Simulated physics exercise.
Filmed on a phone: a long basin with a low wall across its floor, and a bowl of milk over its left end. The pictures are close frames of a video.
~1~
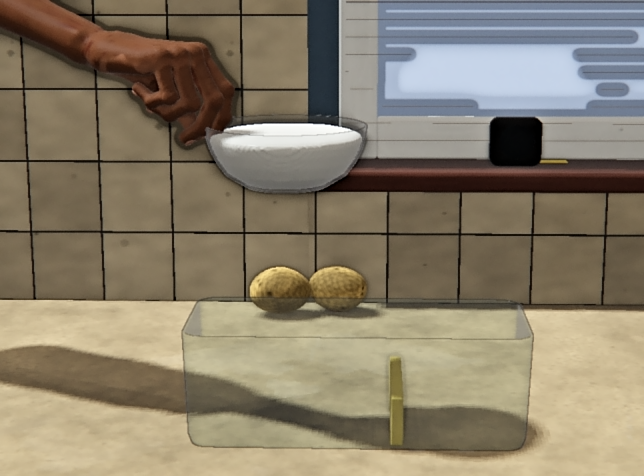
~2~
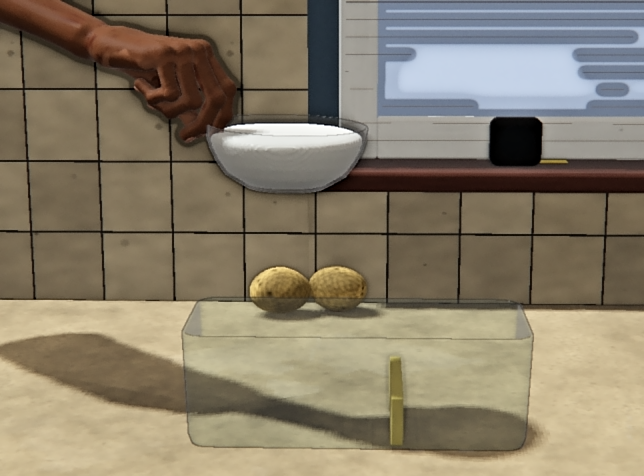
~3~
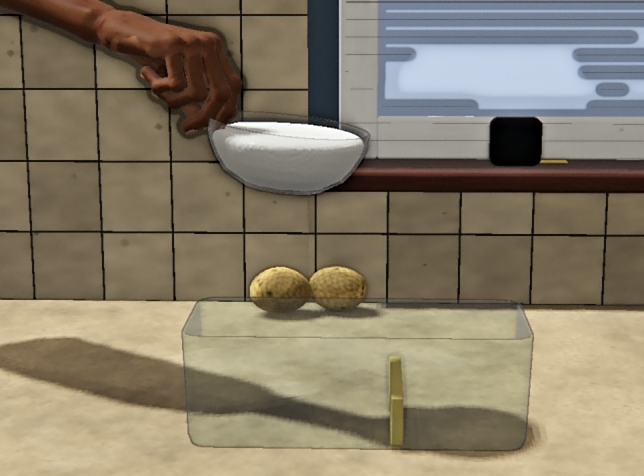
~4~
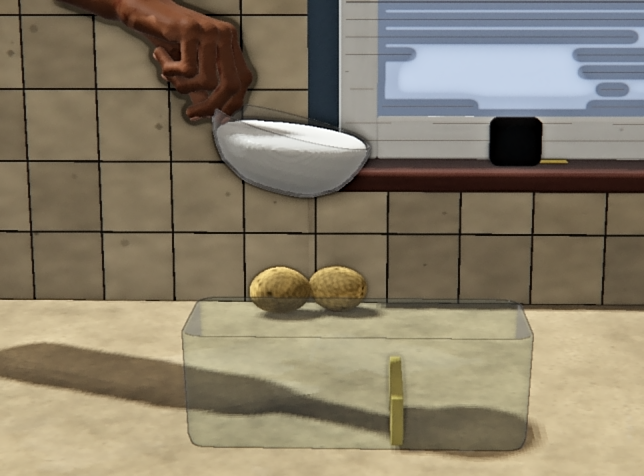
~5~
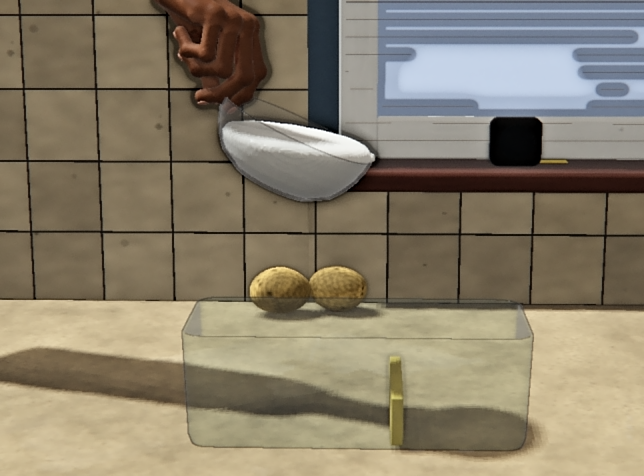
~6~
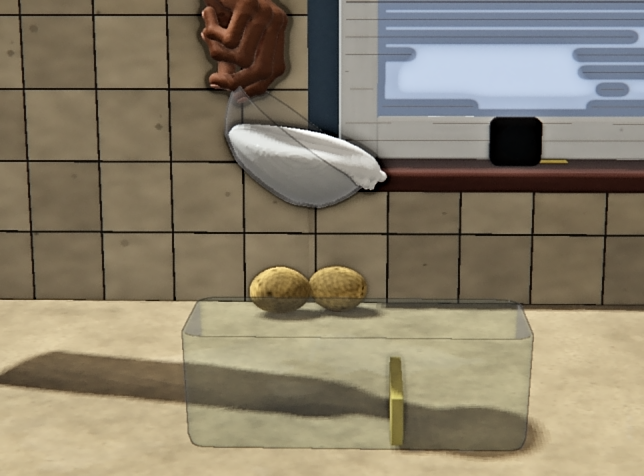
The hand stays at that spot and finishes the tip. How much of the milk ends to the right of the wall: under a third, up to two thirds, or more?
It comes to between a third and two thirds.
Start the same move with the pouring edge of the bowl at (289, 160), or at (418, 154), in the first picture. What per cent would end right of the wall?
Roughly 10 per cent, and 75 per cent.
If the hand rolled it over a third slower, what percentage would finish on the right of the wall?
It comes to 65 per cent or so.
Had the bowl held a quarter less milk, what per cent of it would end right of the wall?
It comes to 55 per cent or so.
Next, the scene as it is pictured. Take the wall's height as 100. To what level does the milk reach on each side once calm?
Near 20 on the left, 50 on the right.
A moment on, the bowl is tipped right over and 1 per cent is still to pour, 7 is left of the wall and 58 right of it.
Next, the bowl is tipped right over and 0 per cent is still to pour, 29 is left of the wall and 49 right of it.
Then the bowl is tipped right over and 0 per cent is still to pour, 37 is left of the wall and 56 right of it.
Later the bowl is tipped right over and 0 per cent is still to pour, 38 is left of the wall and 56 right of it.
In the end 38 per cent lies left of the wall, 56 right of it and 6 outside.
